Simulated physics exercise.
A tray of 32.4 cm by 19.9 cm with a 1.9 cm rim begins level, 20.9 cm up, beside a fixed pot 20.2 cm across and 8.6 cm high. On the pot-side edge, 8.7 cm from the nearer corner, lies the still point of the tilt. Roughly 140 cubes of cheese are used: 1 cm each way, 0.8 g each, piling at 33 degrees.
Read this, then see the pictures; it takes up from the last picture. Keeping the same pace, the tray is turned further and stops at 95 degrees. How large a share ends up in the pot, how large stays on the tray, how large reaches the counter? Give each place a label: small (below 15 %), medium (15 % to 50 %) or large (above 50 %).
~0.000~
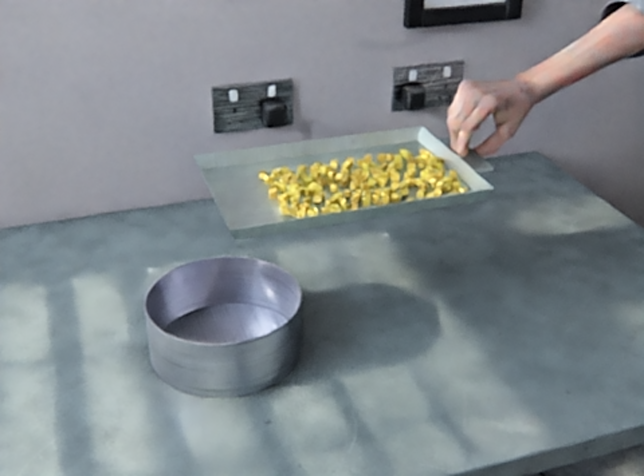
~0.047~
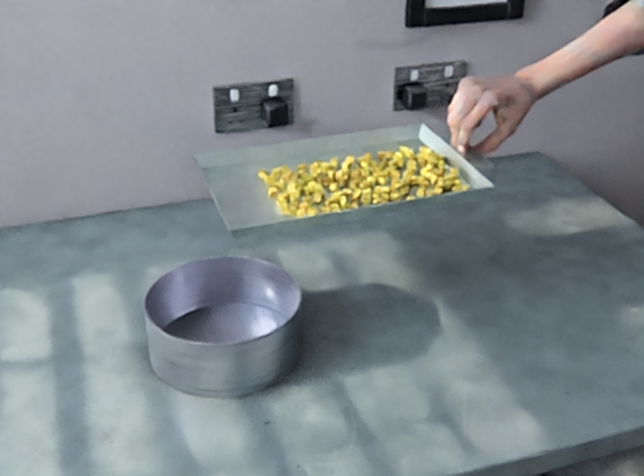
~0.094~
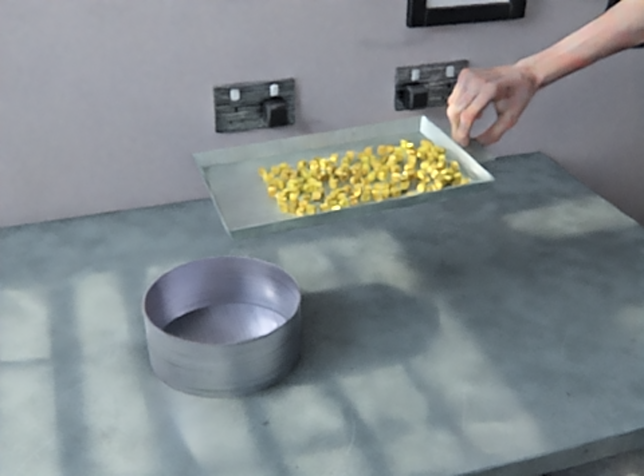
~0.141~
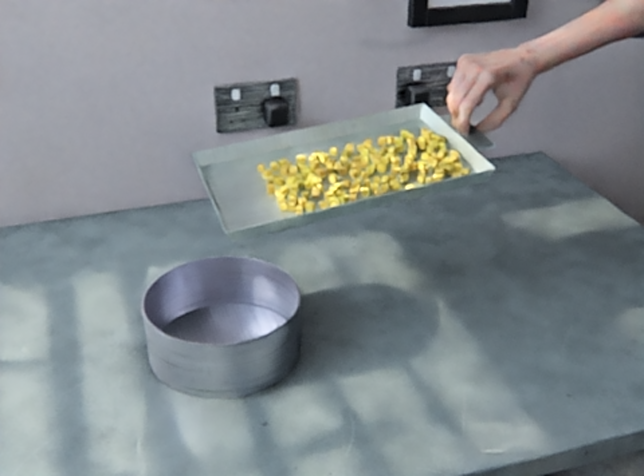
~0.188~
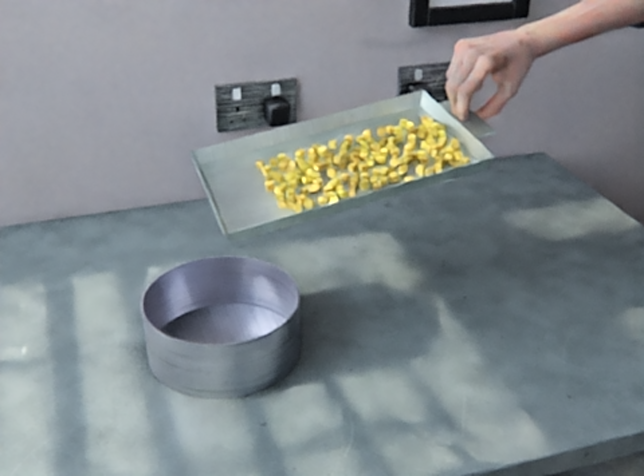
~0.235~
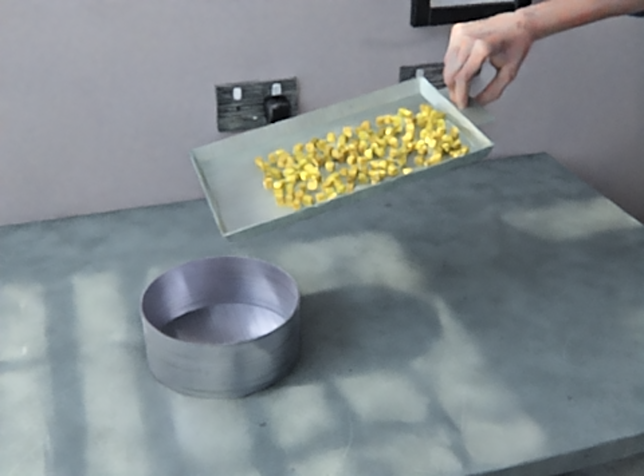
Shares by place: Pot large, left on the tray small, counter medium.
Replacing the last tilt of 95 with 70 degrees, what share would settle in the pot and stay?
Around 40 %, I reckon.
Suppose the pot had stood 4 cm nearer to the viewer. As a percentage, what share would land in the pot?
In that case about 80 percent would end up there.
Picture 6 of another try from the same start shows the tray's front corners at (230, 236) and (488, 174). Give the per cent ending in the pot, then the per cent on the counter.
Per cent by place - pot 55, counter 45.
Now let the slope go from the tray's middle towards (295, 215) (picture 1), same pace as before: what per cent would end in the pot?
The share comes to about 70 in a hundred.
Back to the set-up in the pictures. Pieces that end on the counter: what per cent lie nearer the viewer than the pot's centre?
About 80 percent of the spill.
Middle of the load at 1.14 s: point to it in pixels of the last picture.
Approx. (187, 349).
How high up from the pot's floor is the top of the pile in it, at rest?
It gets to about 2.0 cm.
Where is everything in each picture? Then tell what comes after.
Tray tilt 0 degrees, front corners at (235, 225) and (485, 186); middle of the pieces at (371, 183); pot at (223, 297), in the first frame.
Tray tilt 1 degrees, front corners at (234, 225) and (486, 184); middle of the pieces at (371, 181), in the second frame.
Tray tilt 3 degrees, front corners at (233, 226) and (486, 177); middle of the pieces at (371, 177), in the third frame.
Tray tilt 6 degrees, front corners at (231, 227) and (487, 167), lowest corner left front; middle of the pieces at (371, 170), in the fourth frame.
Tray tilt 9 degrees, front corners at (229, 229) and (486, 155), lowest corner left front; middle of the pieces at (370, 162), in the fifth frame.
Tray tilt 13 degrees, front corners at (228, 230) and (485, 144), lowest corner left front; middle of the pieces at (368, 154); pot at (220, 297). The tray's pace is about 70 degrees a second, in the sixth frame.
After 0.78 s, tilt 52 degrees; the tray holds 100 %, the pot 0 %.
After 1.14 s, tilt 78 degrees; the tray holds 30 %, the pot 30 %.
Then, at 1.59 s, tilt 95 degrees; the tray holds 0 %, the pot 60 %.
At rest (2.5 s), pot 65 %, tray 0 %, counter 35 %.
